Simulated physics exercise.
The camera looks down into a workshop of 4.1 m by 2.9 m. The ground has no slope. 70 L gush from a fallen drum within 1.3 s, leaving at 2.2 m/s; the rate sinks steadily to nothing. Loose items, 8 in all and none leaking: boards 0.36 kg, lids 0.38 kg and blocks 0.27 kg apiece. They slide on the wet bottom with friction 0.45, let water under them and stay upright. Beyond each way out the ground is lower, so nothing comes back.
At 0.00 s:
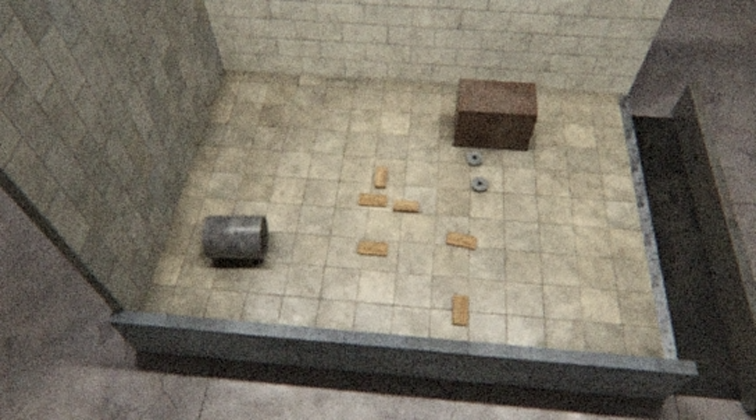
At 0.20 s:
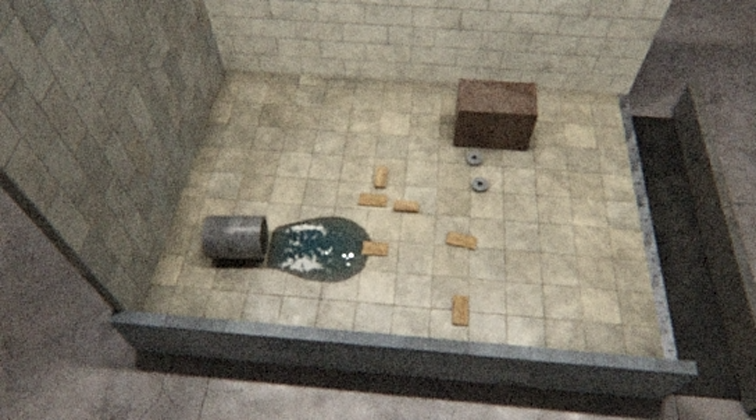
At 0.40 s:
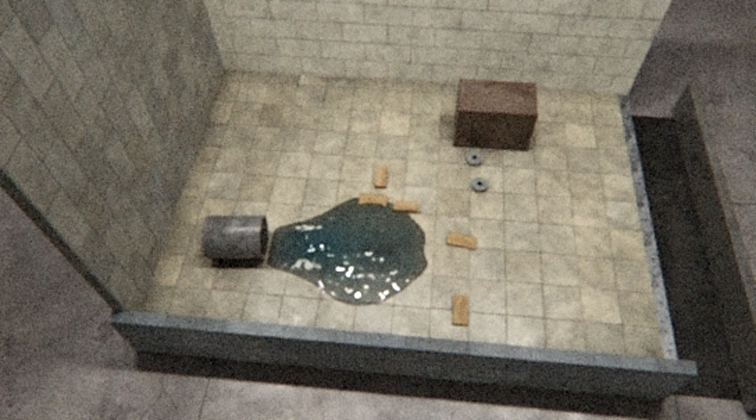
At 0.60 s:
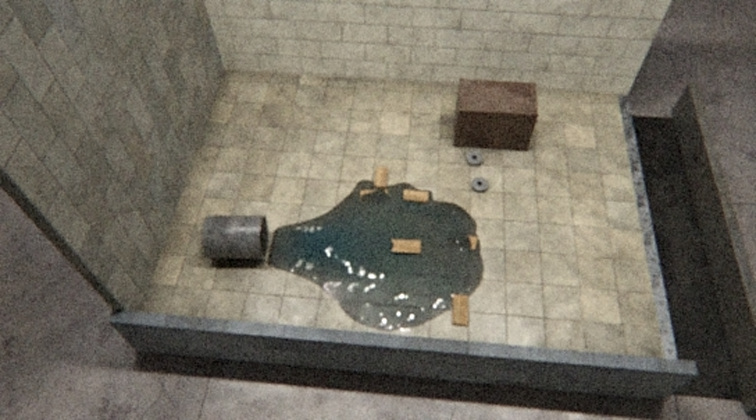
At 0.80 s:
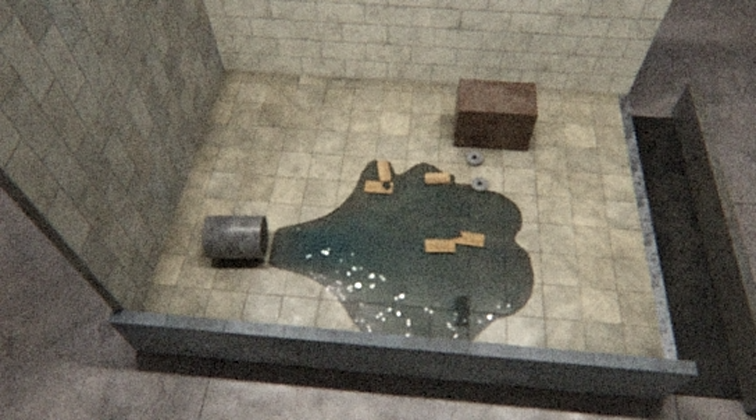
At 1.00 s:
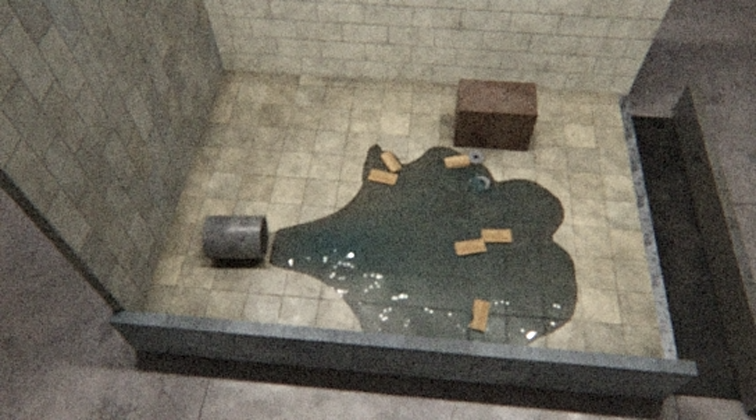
Dark blue-green water pours from the mouth of a grey barrel-like cylinder at the left and spreads rightward across a pale tiled floor, seen from above by a still camera. Walls stand behind and to the left, with a reddish-brown box at the back, small orange-tan pieces mid-floor and two grey rings near the box. The widening pool reaches the pieces one after another, carrying several rightward or backward, then surrounds the rings.
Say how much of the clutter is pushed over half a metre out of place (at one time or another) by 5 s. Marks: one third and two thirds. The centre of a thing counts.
Share: Two thirds or more.
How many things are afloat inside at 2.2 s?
I count 1.
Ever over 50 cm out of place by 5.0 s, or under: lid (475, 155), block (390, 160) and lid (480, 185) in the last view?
In that order: Past it, less, past it.
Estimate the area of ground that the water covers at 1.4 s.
Roughly 4.5 m2.
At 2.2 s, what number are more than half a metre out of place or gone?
6 of them.
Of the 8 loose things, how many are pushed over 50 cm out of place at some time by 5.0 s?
That makes 6.
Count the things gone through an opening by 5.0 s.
By then 3.
After 1.4 s 4 of 8 are over 50 cm from their spots; 5 afloat.
After 2.2 s 6 of 8 are over 50 cm from their spots; 1 afloat.
After 3.5 s 6 of 8 are over 50 cm from their spots; 0 afloat.
After 5.0 s 6 of 8 are over 50 cm from their spots, and 6 have been at some point; 0 afloat.
